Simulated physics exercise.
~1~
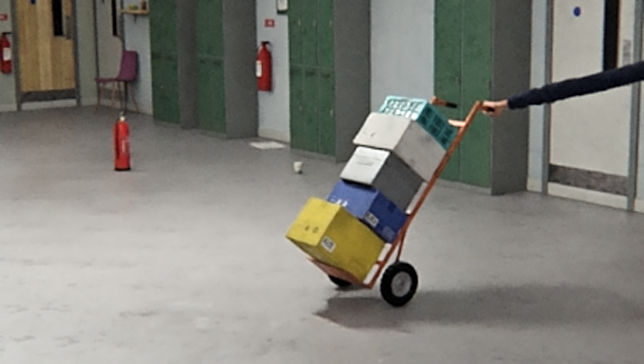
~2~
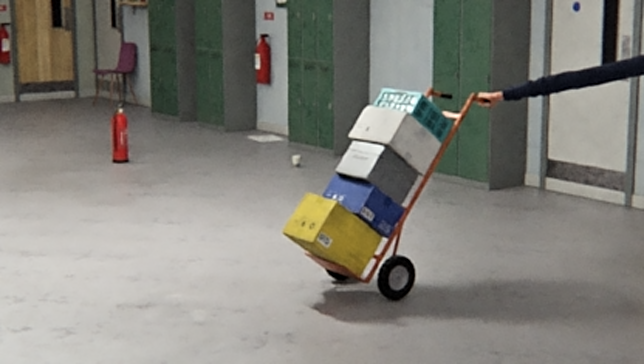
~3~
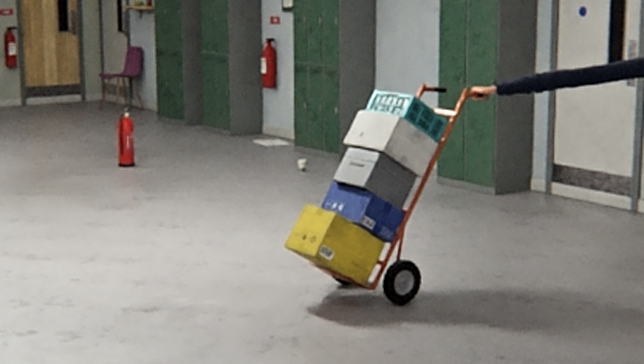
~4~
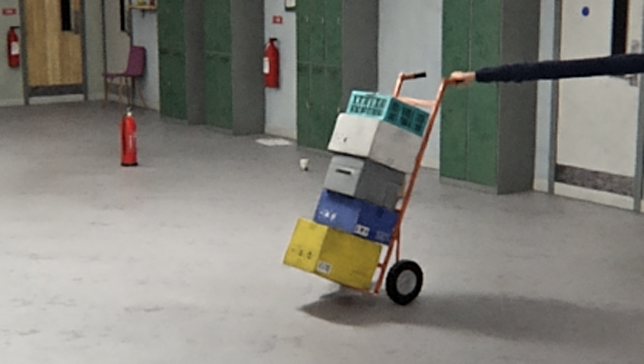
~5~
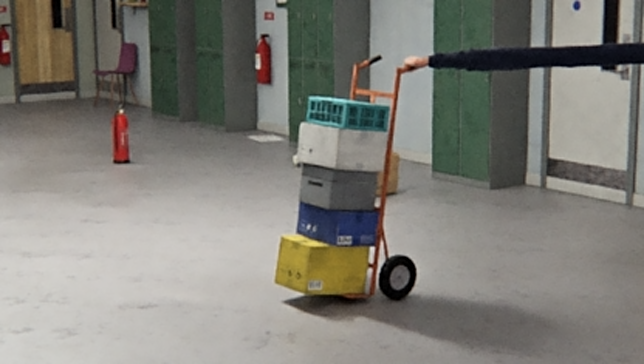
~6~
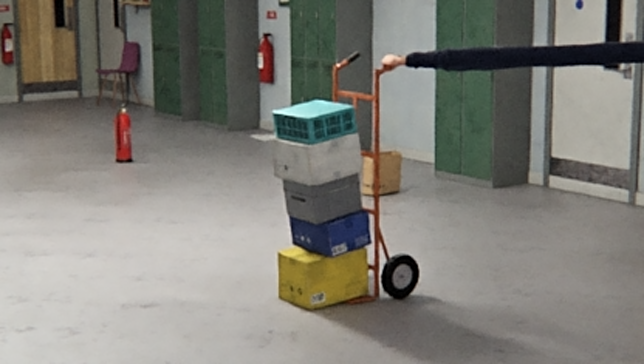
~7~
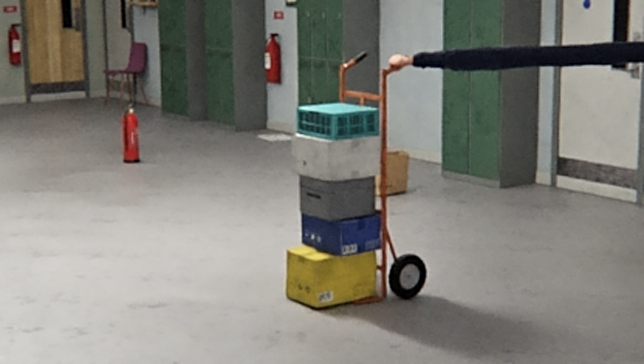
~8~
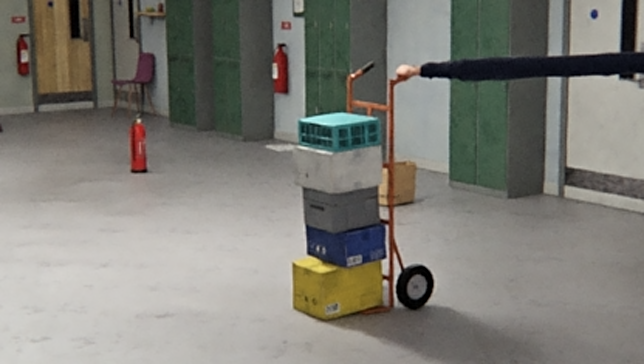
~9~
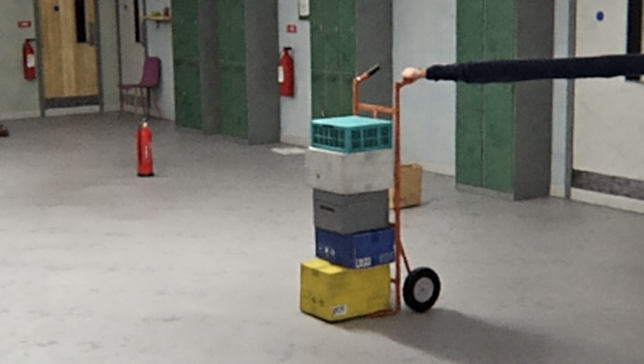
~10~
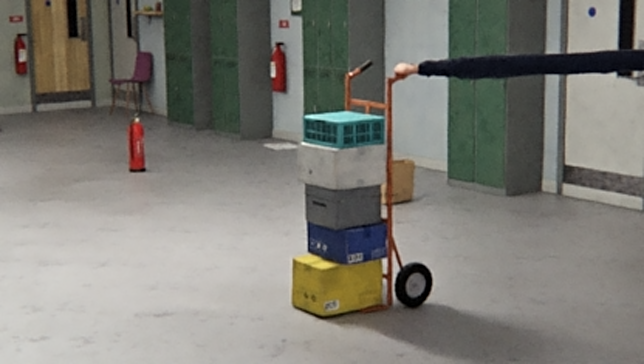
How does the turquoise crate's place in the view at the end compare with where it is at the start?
It ends farther to the left than it began, at nearly the same height in the view. At the start it is tilted back with the leaning truck, and at the end it sits about level on top of the upright stack.
In a grey-floored hall with green lockers, pale doors and red fire extinguishers, a slightly swaying view from the side shows an orange two-wheeled hand truck tilted back to the right. A dark-sleeved arm reaches in from the right to hold it, and its stack has a yellow box lowest, then blue, grey and white boxes, with a turquoise crate on top. The arm lets the truck swing forward to the left until it stands upright. The upper boxes tip briefly left, then rock back. The truck ends upright, all five items still stacked and the hand still on it.
